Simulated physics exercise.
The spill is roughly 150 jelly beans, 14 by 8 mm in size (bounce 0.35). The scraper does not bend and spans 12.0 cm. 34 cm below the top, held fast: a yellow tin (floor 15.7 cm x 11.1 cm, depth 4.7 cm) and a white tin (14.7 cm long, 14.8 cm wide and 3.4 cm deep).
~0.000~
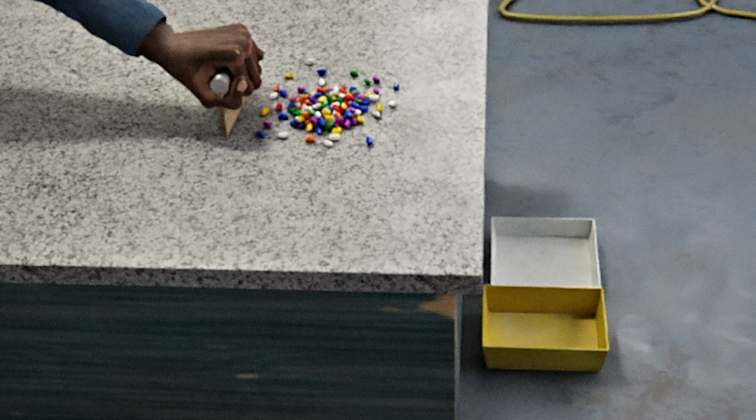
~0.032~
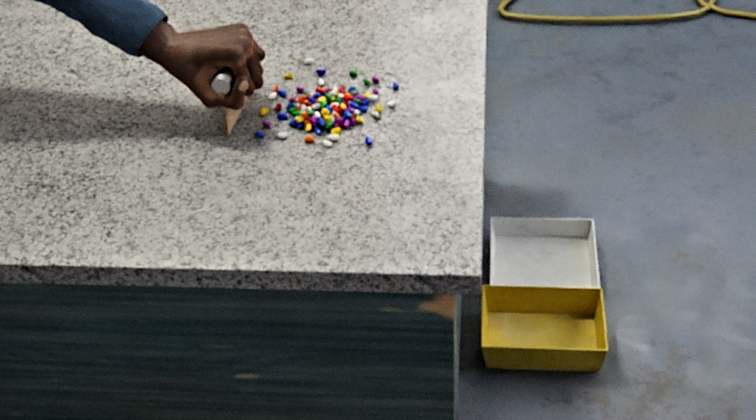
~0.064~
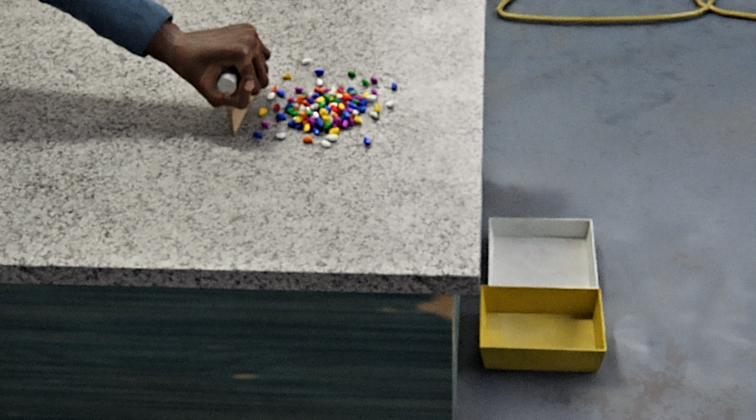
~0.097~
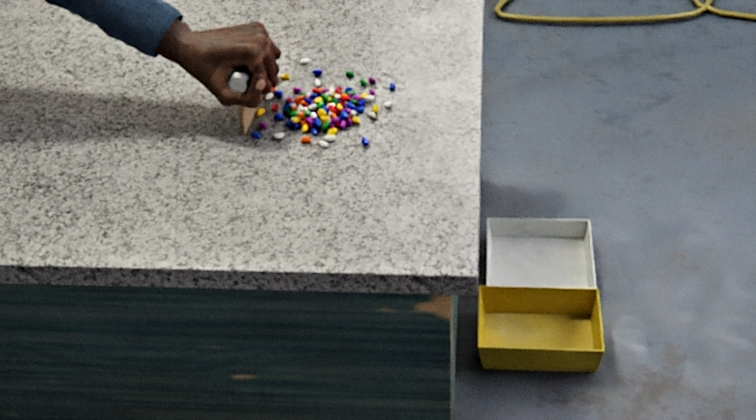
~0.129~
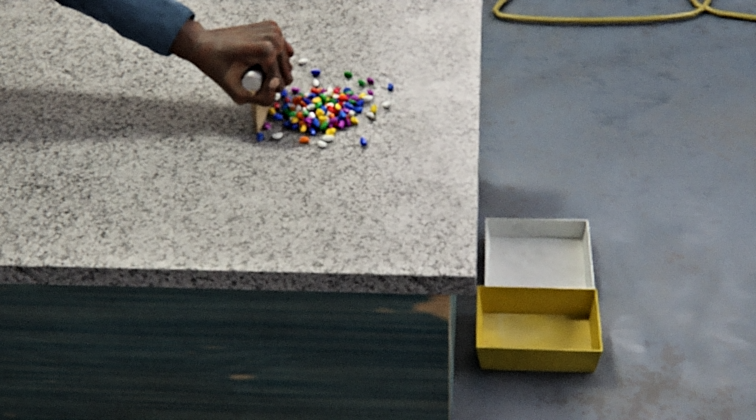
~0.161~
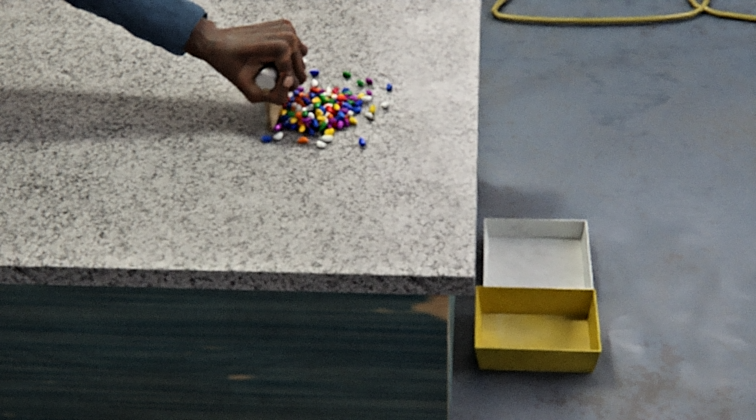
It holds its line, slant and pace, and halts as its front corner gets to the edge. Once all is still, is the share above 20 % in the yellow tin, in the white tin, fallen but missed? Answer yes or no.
Yellow tin: No, white tin: Yes, missed: No.
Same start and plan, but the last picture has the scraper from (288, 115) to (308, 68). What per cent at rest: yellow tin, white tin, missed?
Yellow tin 10, white tin 5, missed 50.
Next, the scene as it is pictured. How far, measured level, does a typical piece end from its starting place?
About 28 cm.
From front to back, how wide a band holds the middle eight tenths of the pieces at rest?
About 20 cm.
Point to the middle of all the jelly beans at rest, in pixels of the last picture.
At about (527, 295).
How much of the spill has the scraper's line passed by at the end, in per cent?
Some 40 per cent.
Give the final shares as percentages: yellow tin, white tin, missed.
Yellow tin 5, white tin 45, missed 5.
After 0.40 s, scraper 21 cm from its start, spill 17 cm wide; still on top 100 %.
After 0.63 s, scraper 33 cm from its start, spill 19 cm wide; off the edge, not caught 30 %, still on top 70 %.
Then, at 0.84 s, scraper 33 cm from its start, spill 22 cm wide; yellow tin 5 %, white tin 45 %, off the edge, not caught 10 %, still on top 45 %.
At rest (2.2 s), yellow tin 5 %, white tin 45 %, fallen but missed 5 %, still on top 45 %.
